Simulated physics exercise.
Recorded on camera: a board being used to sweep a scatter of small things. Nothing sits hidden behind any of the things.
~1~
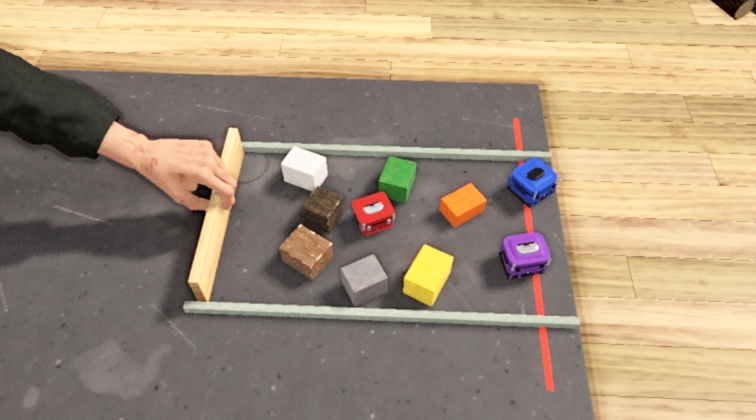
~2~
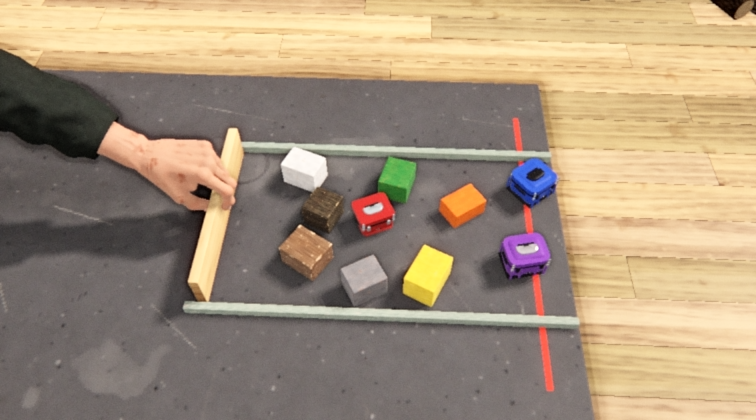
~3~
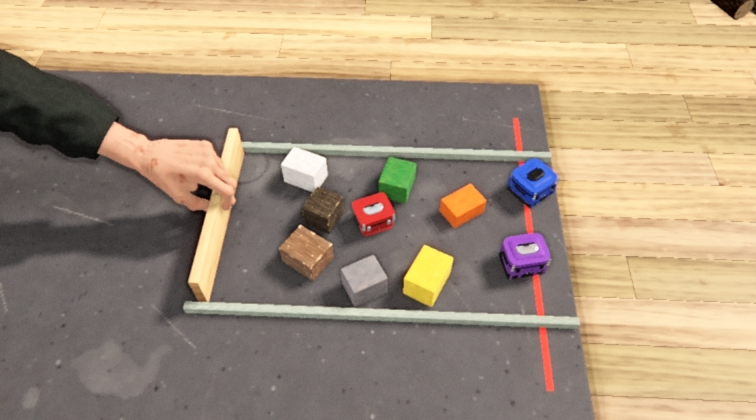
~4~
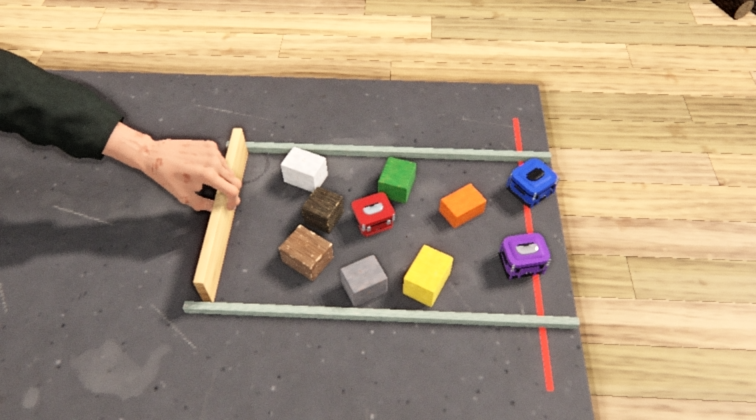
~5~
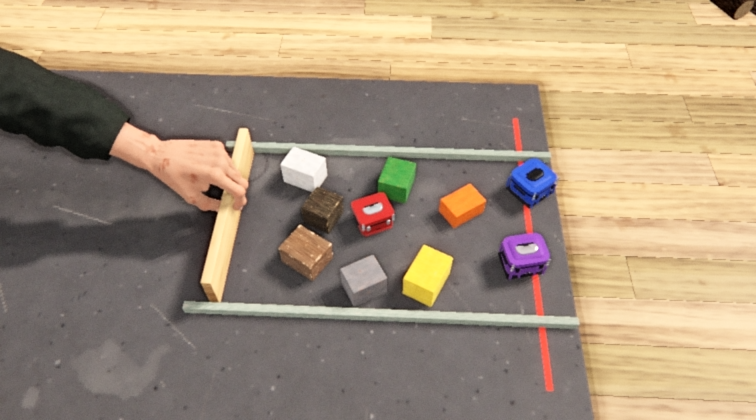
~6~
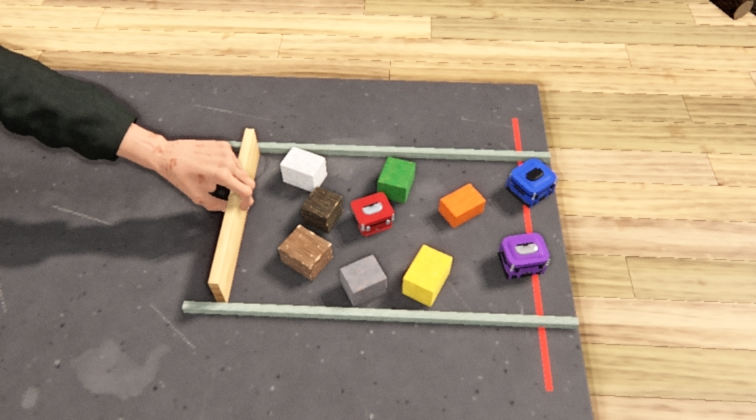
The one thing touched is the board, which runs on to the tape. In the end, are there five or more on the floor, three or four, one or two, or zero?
There are five or more on the floor.
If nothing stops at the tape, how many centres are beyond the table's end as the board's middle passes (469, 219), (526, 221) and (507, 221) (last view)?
0; 6; 3.
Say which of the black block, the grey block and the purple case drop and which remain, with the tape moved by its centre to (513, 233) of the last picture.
The black block? It is safe. The grey block? It is safe. The purple case? It does not stay.
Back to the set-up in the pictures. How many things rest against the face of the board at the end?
4 of them.
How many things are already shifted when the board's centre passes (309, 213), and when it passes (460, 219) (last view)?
The first count is 3, and then it's 10.
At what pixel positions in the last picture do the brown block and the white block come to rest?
For the brown block it's (556, 252), and for the white block it's (543, 171).
Early on, none off yet; blue case at rest near (532, 182); purple case at rest near (523, 256); orange block at rest near (462, 206).
A while later, none off yet; blue case moving near (539, 180); purple case moving near (531, 254); orange block travelled about its own width near (515, 203).
Finally, the number that fall off is five or more; lost, red case, green block, yellow block, orange block, purple case and blue case.
